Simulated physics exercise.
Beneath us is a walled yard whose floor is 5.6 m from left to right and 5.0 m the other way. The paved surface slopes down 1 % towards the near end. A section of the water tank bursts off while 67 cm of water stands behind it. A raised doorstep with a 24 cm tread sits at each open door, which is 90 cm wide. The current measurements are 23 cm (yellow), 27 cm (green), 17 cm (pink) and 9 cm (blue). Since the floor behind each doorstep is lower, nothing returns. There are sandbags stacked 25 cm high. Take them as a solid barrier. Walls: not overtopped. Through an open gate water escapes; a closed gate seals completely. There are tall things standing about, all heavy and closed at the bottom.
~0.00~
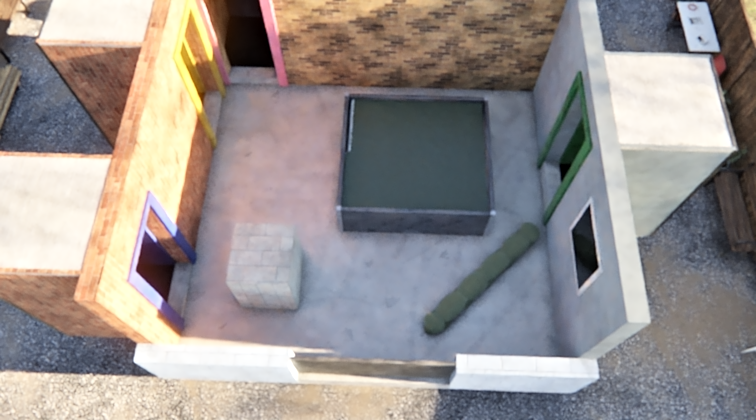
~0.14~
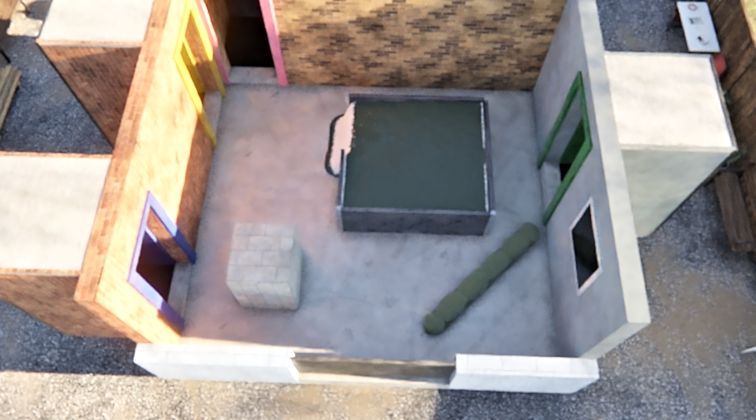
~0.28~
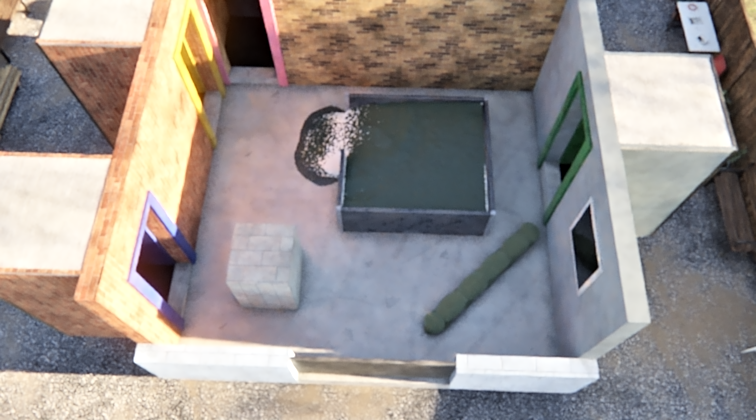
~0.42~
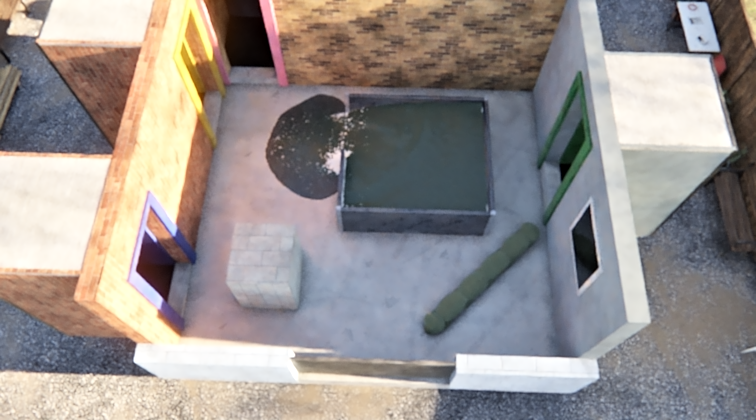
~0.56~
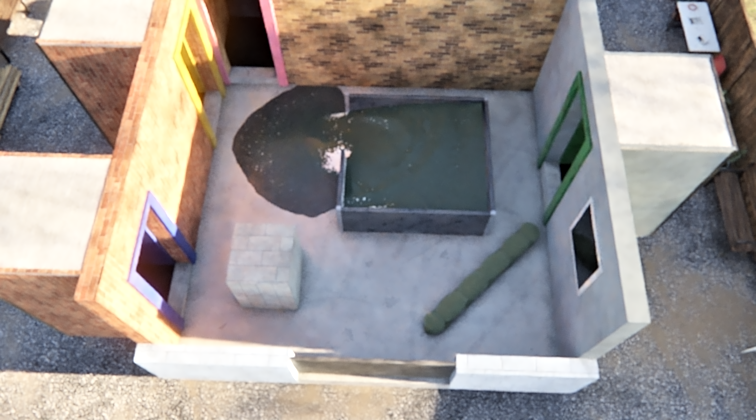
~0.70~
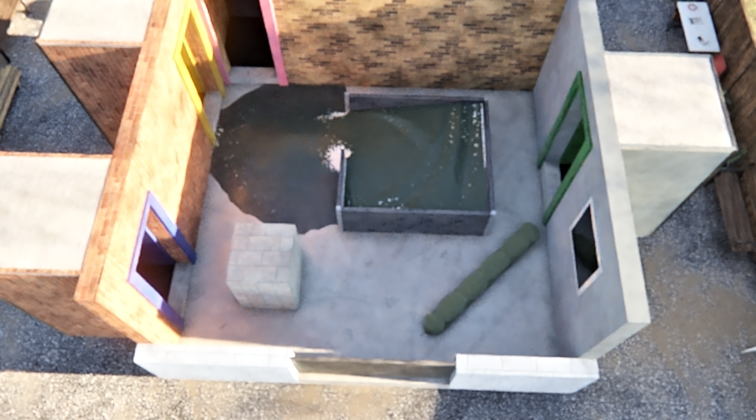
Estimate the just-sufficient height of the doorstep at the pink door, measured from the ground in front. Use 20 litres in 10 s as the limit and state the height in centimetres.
I would say 31 cm.
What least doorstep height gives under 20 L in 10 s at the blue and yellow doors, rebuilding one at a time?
Some 19 cm for blue, some 33 cm for yellow.
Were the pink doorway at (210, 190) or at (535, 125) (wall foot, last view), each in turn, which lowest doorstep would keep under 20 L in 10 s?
About 23 cm, then about 9.0 cm.
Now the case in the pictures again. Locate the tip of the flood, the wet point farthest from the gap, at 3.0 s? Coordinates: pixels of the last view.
Lab note: Front tip approx. at (177, 358).
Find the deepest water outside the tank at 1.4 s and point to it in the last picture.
Near (225, 88).
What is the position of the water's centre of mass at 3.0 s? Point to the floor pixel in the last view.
The centre of all the water is around (344, 178).
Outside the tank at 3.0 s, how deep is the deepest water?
Max depth: Near 32 cm.
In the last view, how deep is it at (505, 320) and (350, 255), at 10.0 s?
Near 7 cm at the first spot and 9 cm at the second.
After 1.4 s water covers 30 % of the floor, deepest (48 cm) near (225, 88); 30 cm at the pink door, 2 litres in over its 17 cm doorstep.
After 3.0 s water covers 40 % of the floor, deepest (32 cm) near (213, 359); 28 cm at the pink door, 104 litres in over its 17 cm doorstep.
After 10.0 s water covers 95 % of the floor, deepest (18 cm) near (374, 365); 10 cm at the pink door, 164 litres in over its 17 cm doorstep.
At the pink door as built, the water arrived by 0.8 s and peaked near 33 cm at 2.4 s.
With a doorstep of 25.5 cm, 52 litres would have come in within the 10 s; with 34.5 cm, 11 litres. So under 20 litres takes about 31 cm.
